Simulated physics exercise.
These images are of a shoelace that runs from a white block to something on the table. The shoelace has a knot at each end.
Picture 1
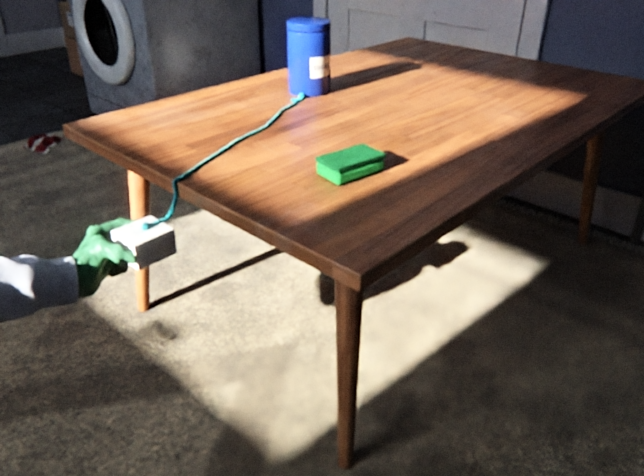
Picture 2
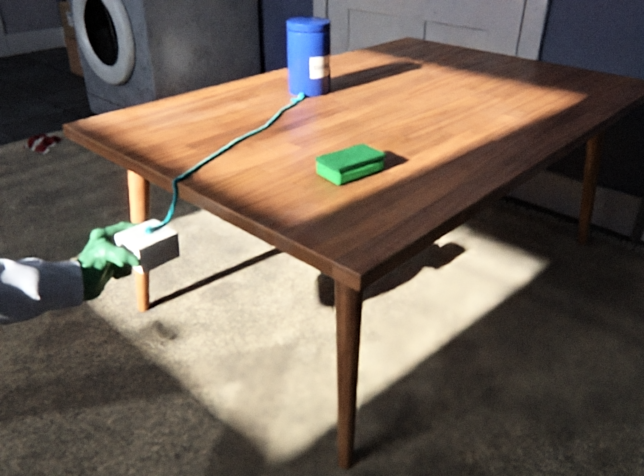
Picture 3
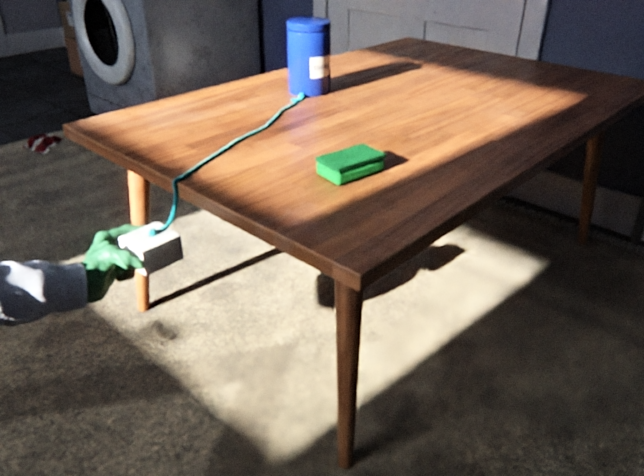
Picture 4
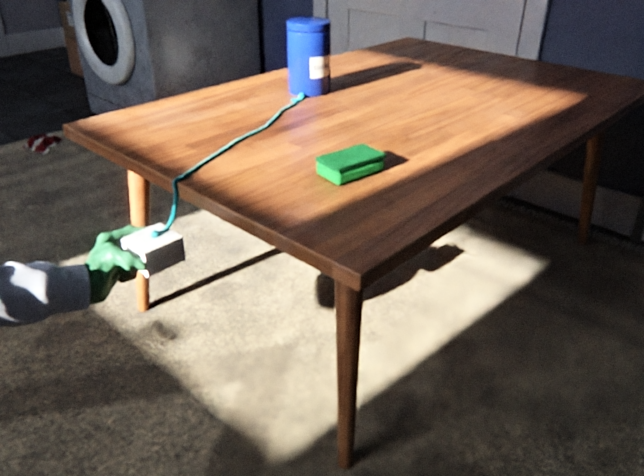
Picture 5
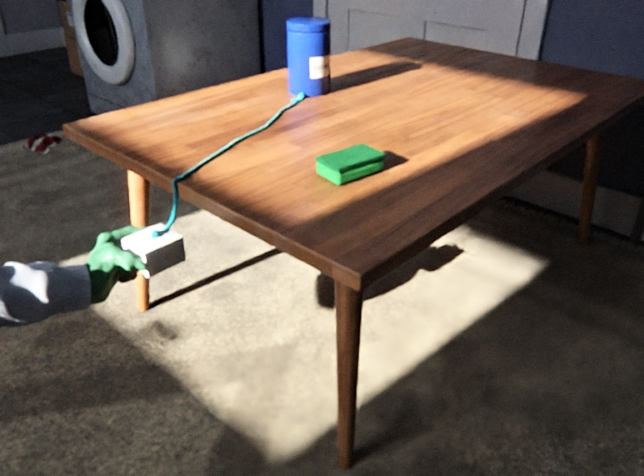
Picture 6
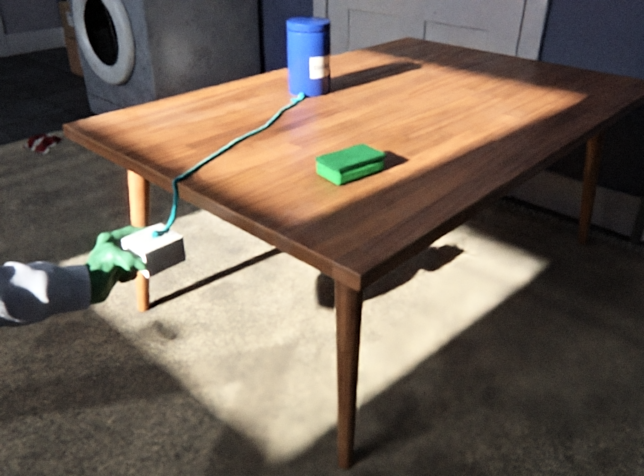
A green-gloved hand held a white block beside a wooden table, a teal cord running from it to a blue canister, and shifted it slightly right and down before keeping nearly still.
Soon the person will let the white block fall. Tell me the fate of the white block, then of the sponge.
By the end the white block has stayed suspended, and the sponge has held its position.
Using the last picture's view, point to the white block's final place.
Around (174, 267).
Then, 0.76 s after the last picture, block below the edge near (160, 269); canister unmoved; sponge unmoved.
Then, 1.64 s after the last picture, block below the edge near (149, 278); canister unmoved; sponge unmoved.
At rest, block below the edge near (174, 267); canister unmoved; sponge unmoved. The white block swings from the edge and the sponge stays on top.
